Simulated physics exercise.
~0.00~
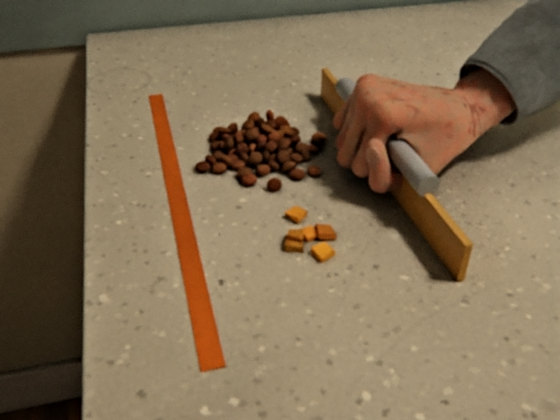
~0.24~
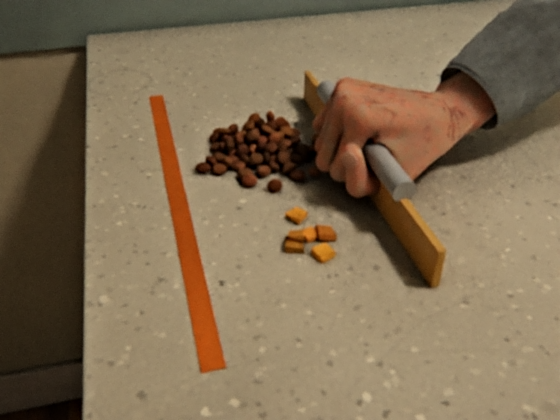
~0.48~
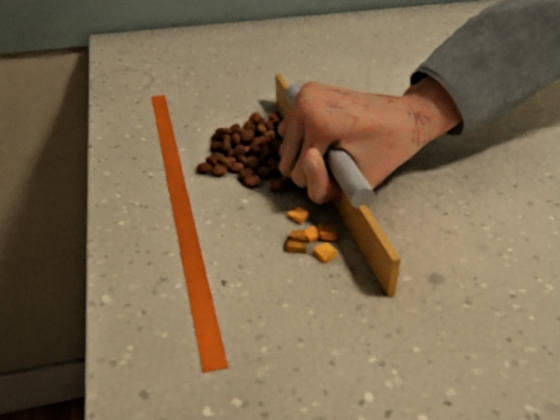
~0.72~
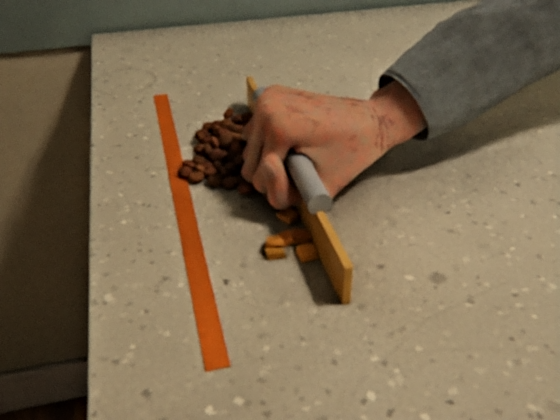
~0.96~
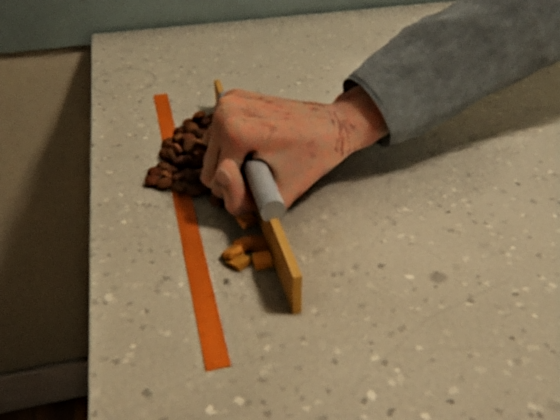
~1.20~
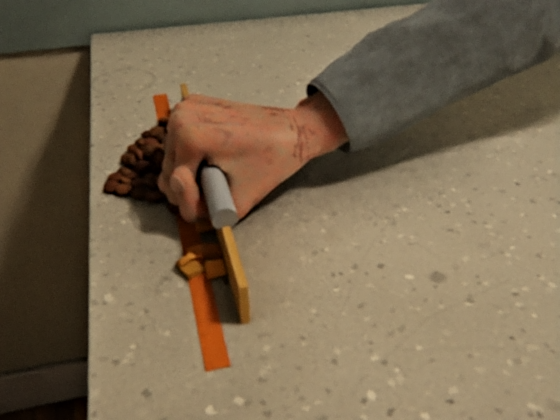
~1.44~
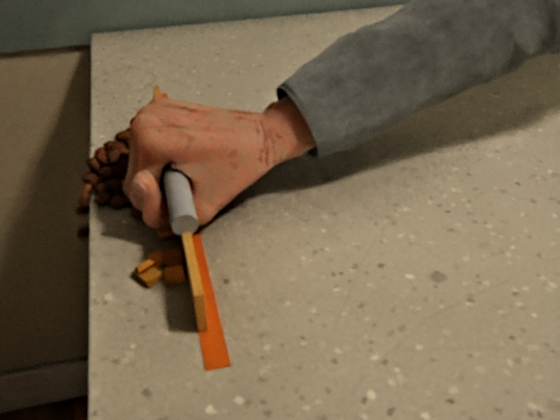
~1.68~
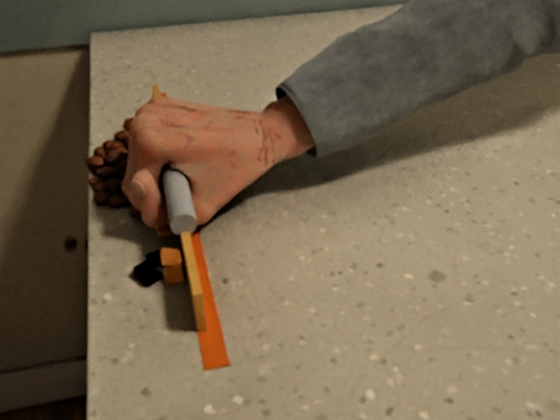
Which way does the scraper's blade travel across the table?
The blade travels to the left, towards the orange tape, where it stops.
